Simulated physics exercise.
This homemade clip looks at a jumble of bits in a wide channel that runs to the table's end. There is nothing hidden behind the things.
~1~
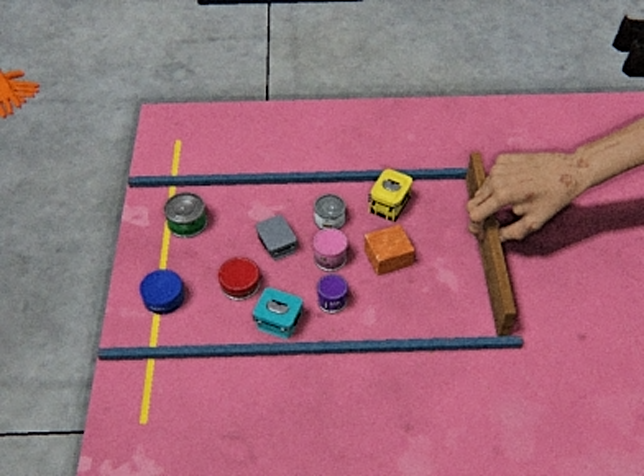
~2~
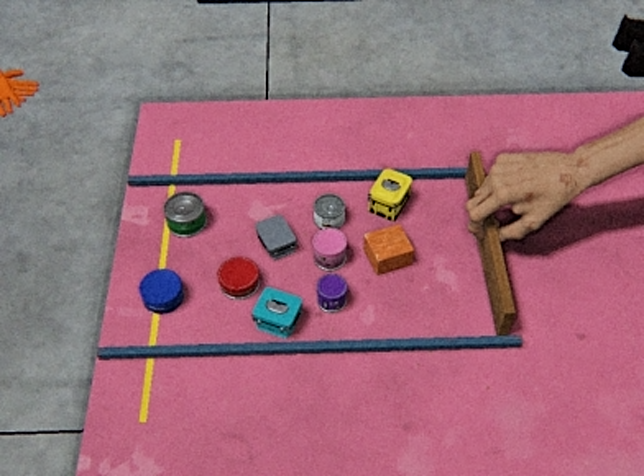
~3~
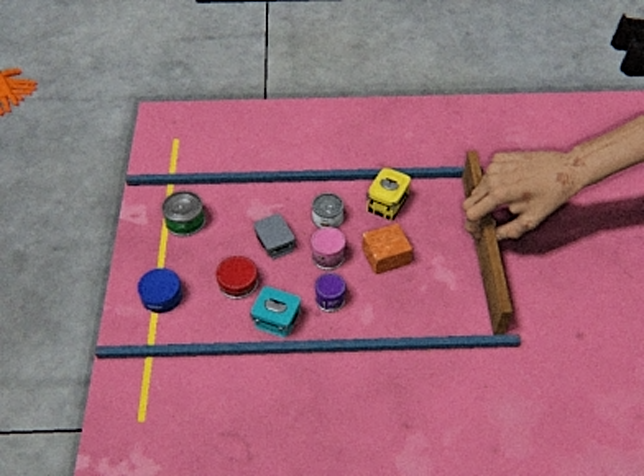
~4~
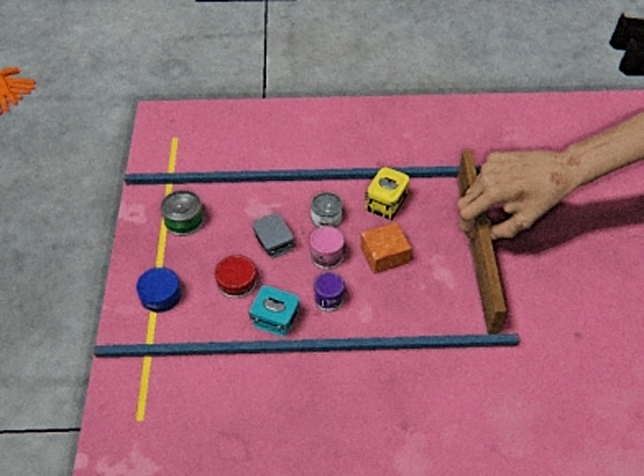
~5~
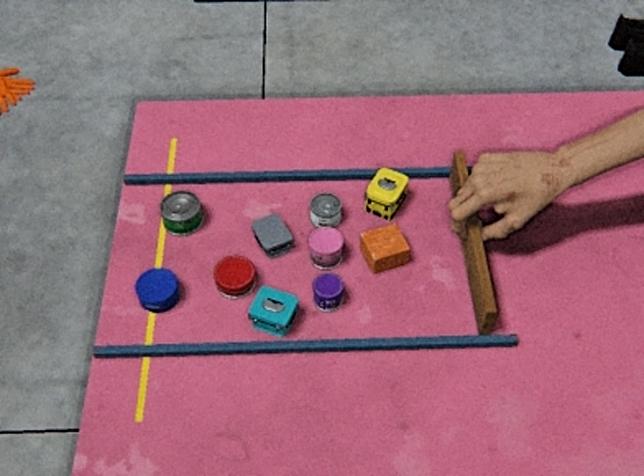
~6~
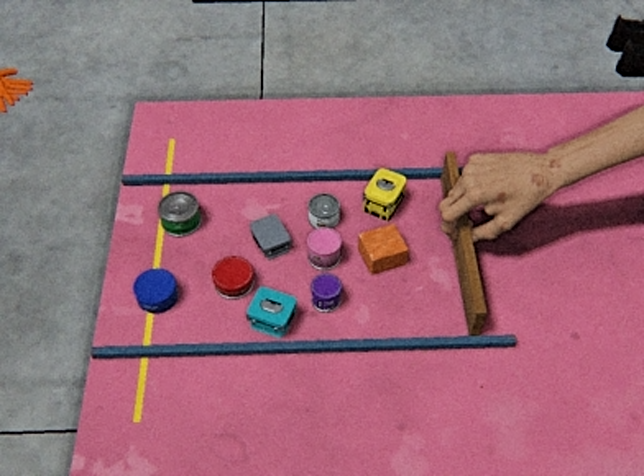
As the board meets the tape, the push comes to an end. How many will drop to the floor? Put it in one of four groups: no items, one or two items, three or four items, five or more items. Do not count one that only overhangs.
Count off: Three, maybe four.
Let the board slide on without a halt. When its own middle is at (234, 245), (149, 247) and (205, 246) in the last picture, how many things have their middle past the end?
First 0, then 6, then 0.
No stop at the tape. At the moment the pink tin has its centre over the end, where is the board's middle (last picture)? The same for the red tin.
First it's close to (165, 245), next close to (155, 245).
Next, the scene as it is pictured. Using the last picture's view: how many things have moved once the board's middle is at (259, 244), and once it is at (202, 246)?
Well, it's 9 at the first one and 10 at the second.
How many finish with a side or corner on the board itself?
Looks like 4 of them, all told.
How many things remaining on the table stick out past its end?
The number overhanging is 2.
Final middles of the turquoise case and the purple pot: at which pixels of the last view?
First object about (126, 328); second object about (135, 299).
A little later, none off yet; blue tub at rest near (156, 291); green tin at rest near (180, 214); red tin at rest near (233, 278).
Next, none off yet; blue tub at rest near (156, 291); green tin shifted a little near (169, 207); red tin shifted about its own width near (206, 289).
When it is over, the number that fall off is three or four; down, pink tin, grey case, green tin and blue tub.
